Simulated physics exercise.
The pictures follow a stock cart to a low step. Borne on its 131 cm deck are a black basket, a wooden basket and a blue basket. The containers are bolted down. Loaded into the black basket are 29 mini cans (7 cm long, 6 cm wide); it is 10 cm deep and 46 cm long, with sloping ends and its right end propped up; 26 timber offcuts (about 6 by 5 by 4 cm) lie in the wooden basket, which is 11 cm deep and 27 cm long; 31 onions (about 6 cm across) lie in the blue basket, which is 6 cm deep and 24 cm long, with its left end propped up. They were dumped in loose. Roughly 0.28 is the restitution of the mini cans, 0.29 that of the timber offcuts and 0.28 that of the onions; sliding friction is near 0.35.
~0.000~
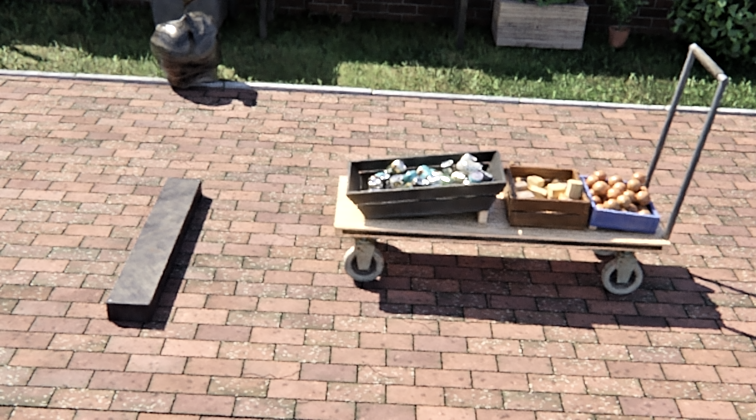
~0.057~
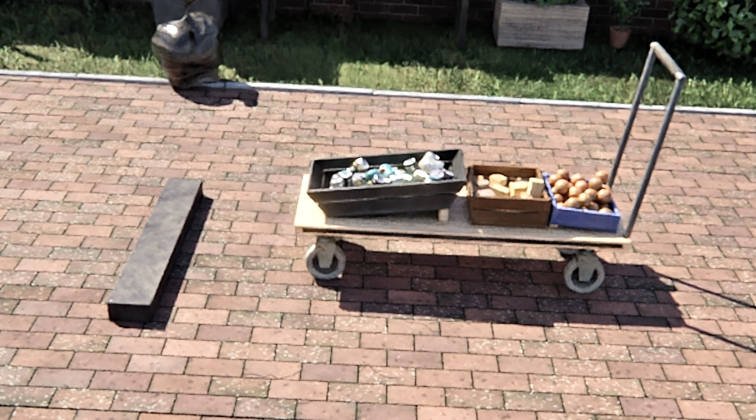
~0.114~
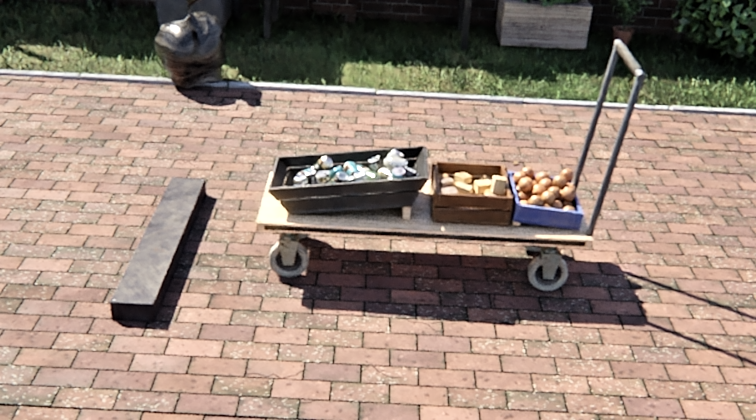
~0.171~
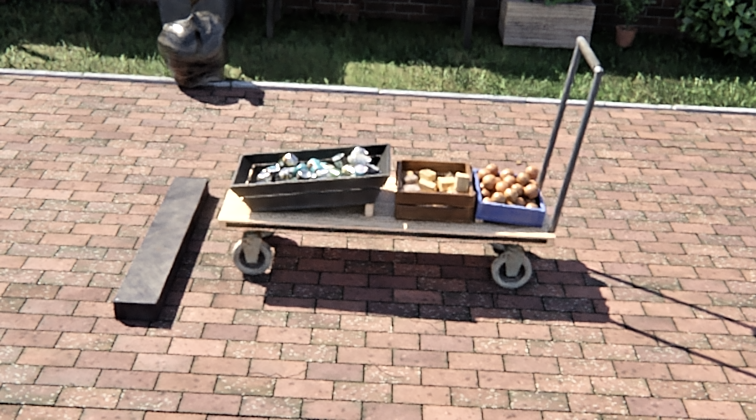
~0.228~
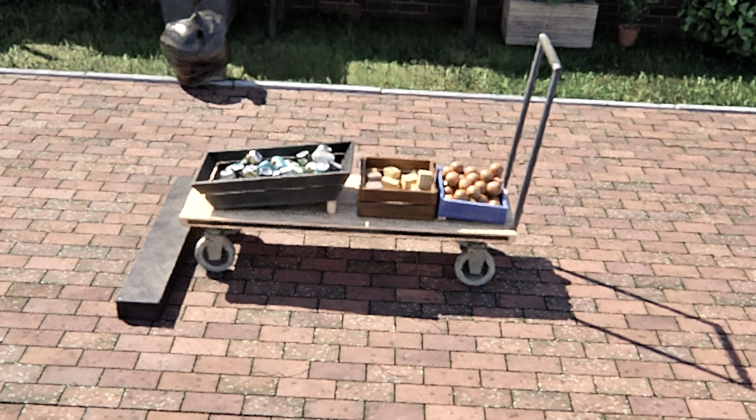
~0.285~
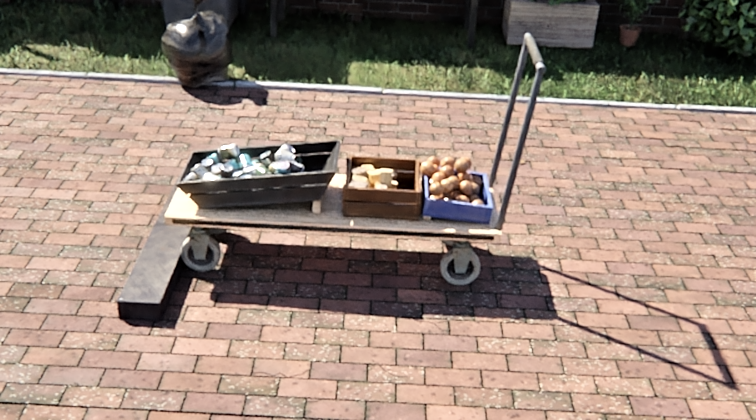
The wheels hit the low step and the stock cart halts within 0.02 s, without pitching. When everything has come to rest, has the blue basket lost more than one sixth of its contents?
Yes.
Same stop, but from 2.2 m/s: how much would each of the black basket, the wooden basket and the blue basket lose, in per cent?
Black basket 20 %, wooden basket 0 %, blue basket 10 %.
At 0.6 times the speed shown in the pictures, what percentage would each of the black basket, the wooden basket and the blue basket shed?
In that case the black basket sheds 0 per cent, the wooden basket 0 per cent and the blue basket 20 per cent.
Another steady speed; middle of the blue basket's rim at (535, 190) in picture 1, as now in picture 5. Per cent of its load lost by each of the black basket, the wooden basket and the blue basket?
Then black basket 0, wooden basket 0, blue basket 0 per cent.
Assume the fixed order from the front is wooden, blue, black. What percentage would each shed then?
In that arrangement the black basket sheds 40 per cent of its load, the wooden basket 0 per cent, and the blue basket 30 per cent.
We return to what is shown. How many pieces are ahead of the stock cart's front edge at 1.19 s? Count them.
I'd put it at some 10 pieces.
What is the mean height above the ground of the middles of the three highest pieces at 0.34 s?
Mean height: Some 48 cm.
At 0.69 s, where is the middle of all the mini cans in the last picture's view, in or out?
(207, 174).
After 0.34 s, black basket 29 in, 0 out, wooden basket 26 in, 0 out and blue basket 28 in, 3 out.
After 0.46 s, black basket 23 in, 6 out, wooden basket 26 in, 0 out and blue basket 23 in, 8 out.
After 0.69 s, black basket 18 in, 11 out, wooden basket 25 in, 1 out and blue basket 22 in, 9 out.
Outcome (at 1.19 s), black basket 18 in, 11 out, wooden basket 25 in, 1 out and blue basket 22 in, 9 out. Asked share, 9 of 31, 29 per cent.
